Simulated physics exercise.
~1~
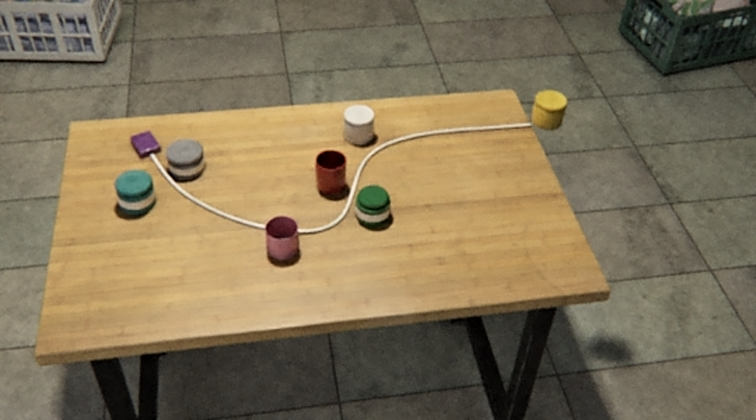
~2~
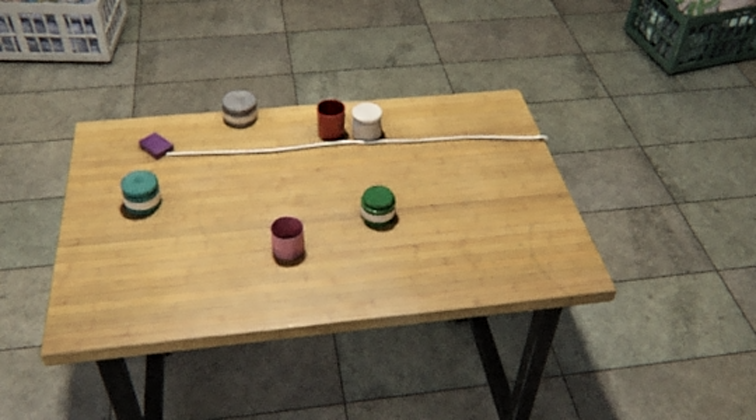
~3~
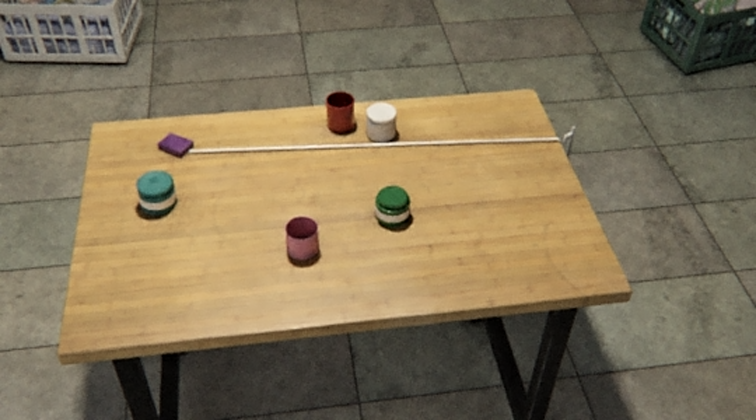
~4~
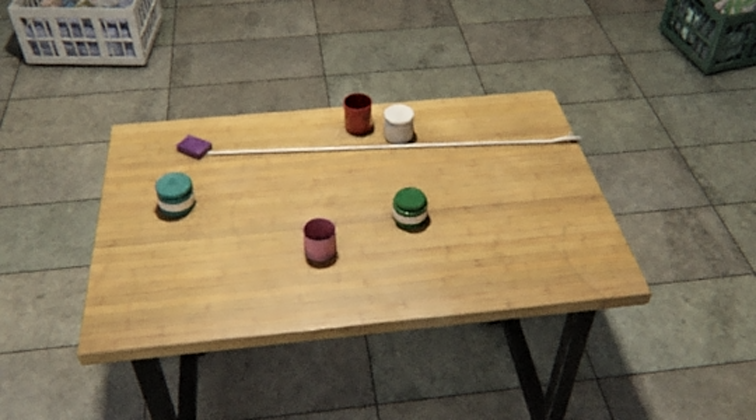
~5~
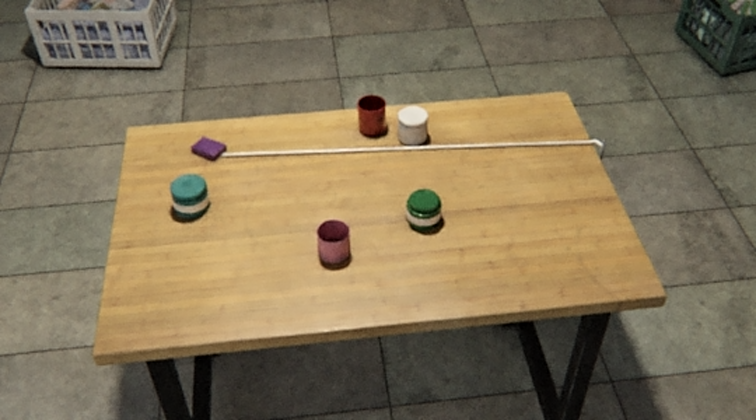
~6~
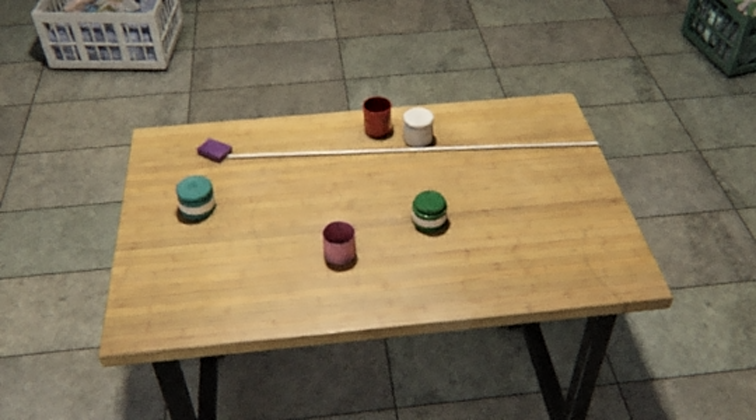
On a wooden table, a cable straightens, sweeping a yellow object and grey tin off.
